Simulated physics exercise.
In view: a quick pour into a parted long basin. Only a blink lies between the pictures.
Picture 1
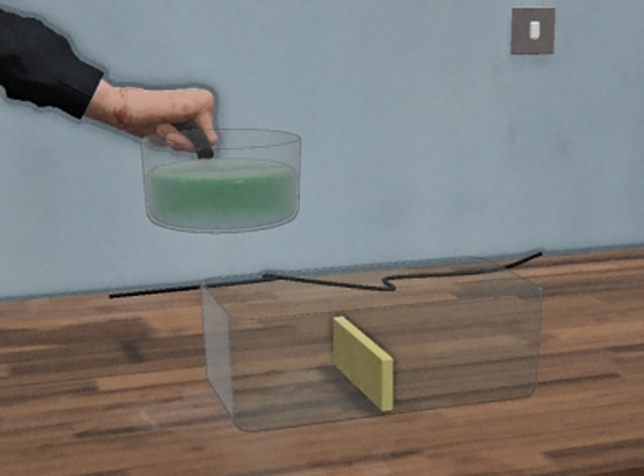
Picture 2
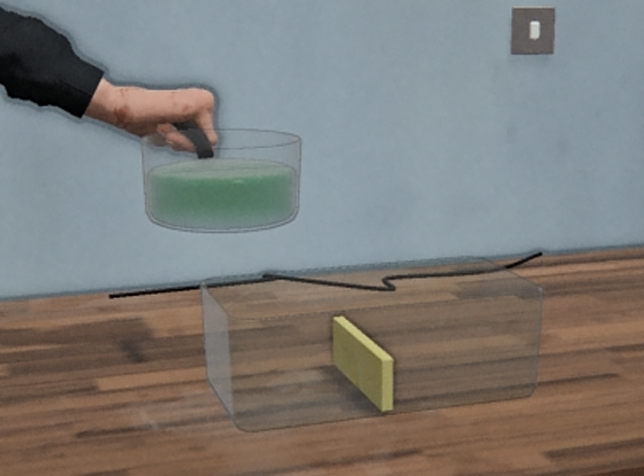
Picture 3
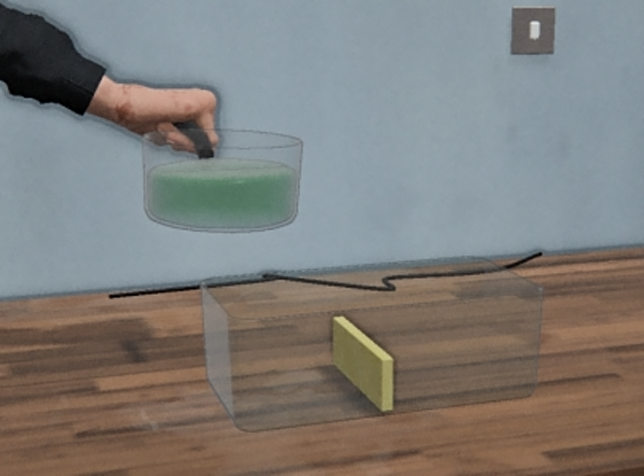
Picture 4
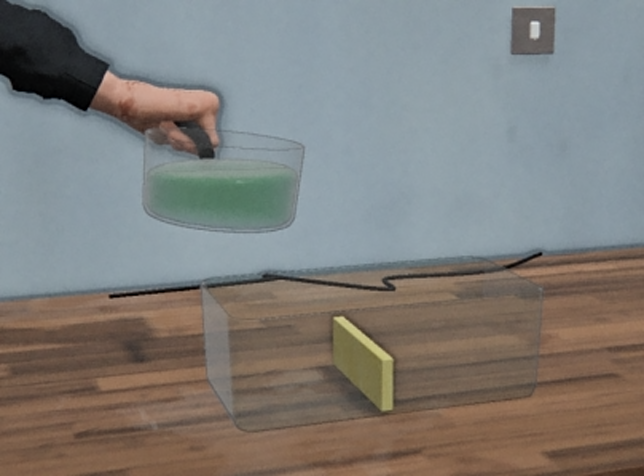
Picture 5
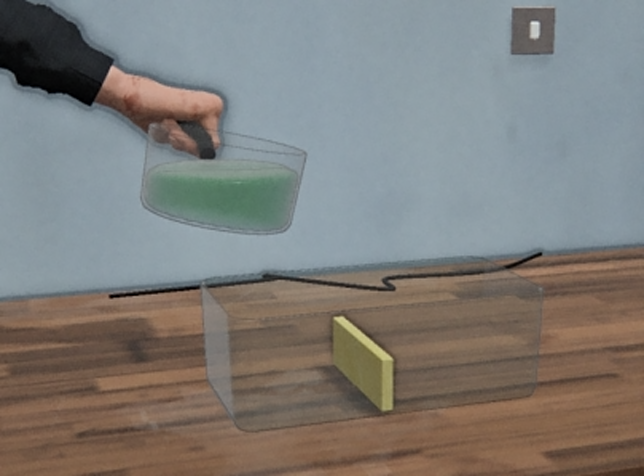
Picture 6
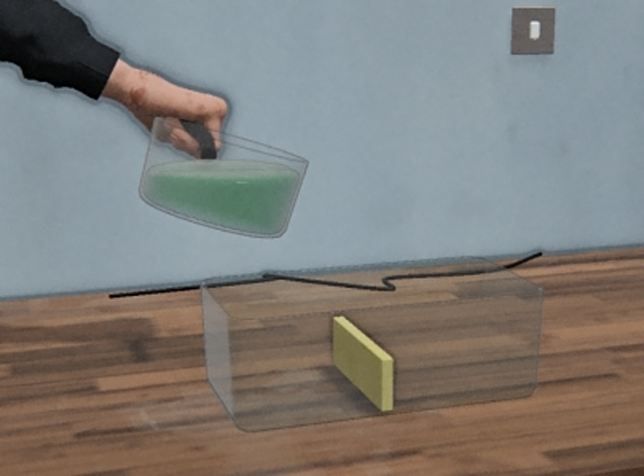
A hand in a black sleeve, reaching in from the upper left, holds a clear round container of green liquid and slowly tilts it, its right side dipping modestly while the liquid's surface stays nearly level. Below and to the right, a long transparent basin with a short upright yellow wall inside sits still on a brown wooden surface, a thin black line running behind it. The fixed view looks slightly down towards a plain blue wall with a switch at the upper right.
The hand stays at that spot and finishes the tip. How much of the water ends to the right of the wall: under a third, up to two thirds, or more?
In the end not even a third is right of the wall.
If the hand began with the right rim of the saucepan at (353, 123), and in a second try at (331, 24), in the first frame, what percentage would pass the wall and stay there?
In turn 95 and 90 in a hundred.
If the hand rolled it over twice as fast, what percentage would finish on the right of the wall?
Some 5 per cent.
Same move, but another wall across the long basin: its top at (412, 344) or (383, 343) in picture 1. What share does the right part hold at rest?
About 5 and 0 per cent.
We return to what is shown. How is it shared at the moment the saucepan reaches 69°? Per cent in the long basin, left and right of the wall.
Some 10 per cent left and 0 right.
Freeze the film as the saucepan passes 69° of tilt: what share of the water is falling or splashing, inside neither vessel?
Roughly 30 in a hundred.
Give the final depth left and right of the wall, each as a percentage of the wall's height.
Left: 50 %. Right: 10 %.
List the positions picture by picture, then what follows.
It leans 0°; its right rim is at (296, 137); the water meets the walls at (146, 173) and (292, 165); the long basin's rim runs from (215, 301) to (512, 274); the wall's top is at (361, 338), in the first picture.
It leans 1°; its right rim is at (297, 138); the water meets the walls at (146, 173) and (292, 165), in the second picture.
It leans 3°; its right rim is at (298, 141); the water meets the walls at (147, 172) and (292, 166), in the third picture.
It leans 7°; its right rim is at (300, 146); the water meets the walls at (147, 173) and (293, 167), in the fourth picture.
It leans 11°; its right rim is at (302, 153); the water meets the walls at (147, 172) and (294, 167), in the fifth picture.
It leans 17°; its right rim is at (303, 161); the water meets the walls at (146, 173) and (296, 169), in the sixth picture.
A moment on, the saucepan is tipped part way and 62 per cent is still to pour, 8 is left of the wall and 2 right of it.
Next, the saucepan is tipped on its side and 17 per cent is still to pour, 49 is left of the wall and 23 right of it.
Then the saucepan is tipped on its side and 4 per cent is still to pour, 70 is left of the wall and 23 right of it.
Later the saucepan is tipped on its side and 1 per cent is still to pour, 75 is left of the wall and 23 right of it.
At rest 76 per cent lies left of the wall, 24 right of it and 1 outside.
